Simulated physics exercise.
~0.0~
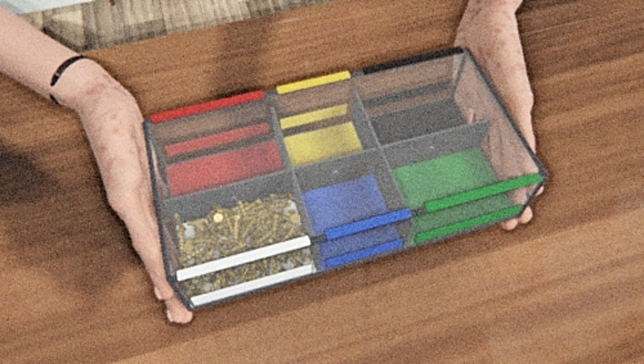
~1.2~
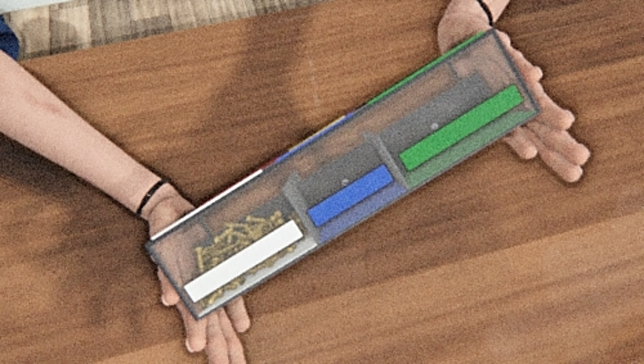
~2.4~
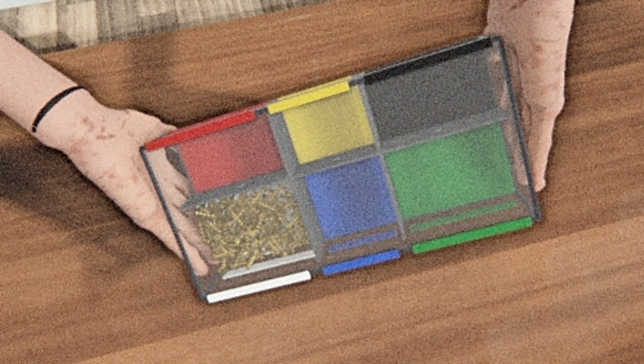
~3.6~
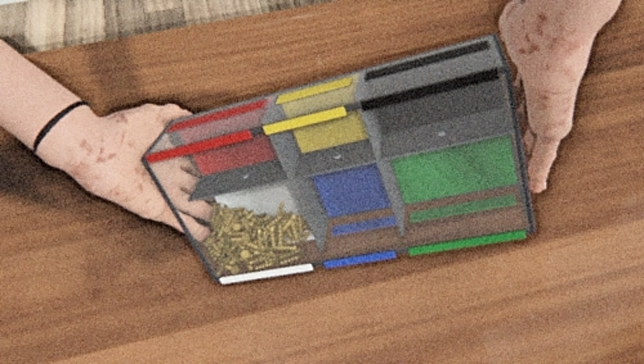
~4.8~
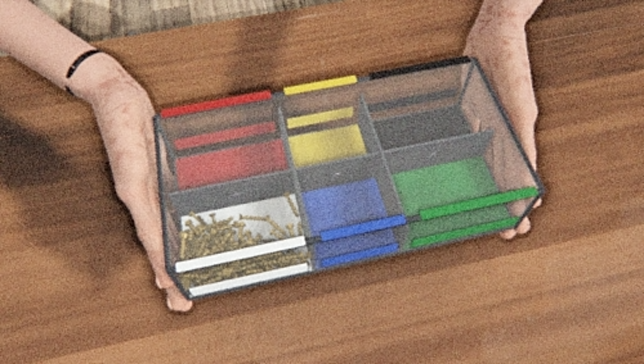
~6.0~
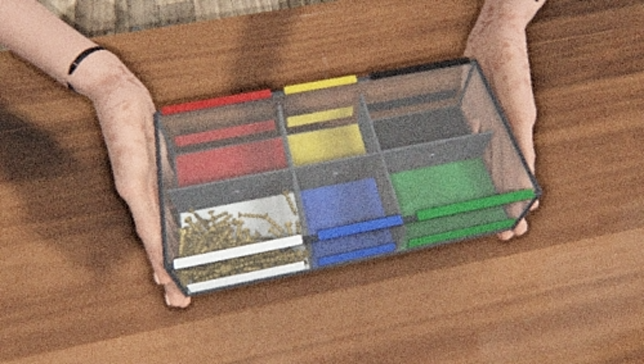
Over a wooden table, two hands tilt a clear box and level it, screws staying in white.
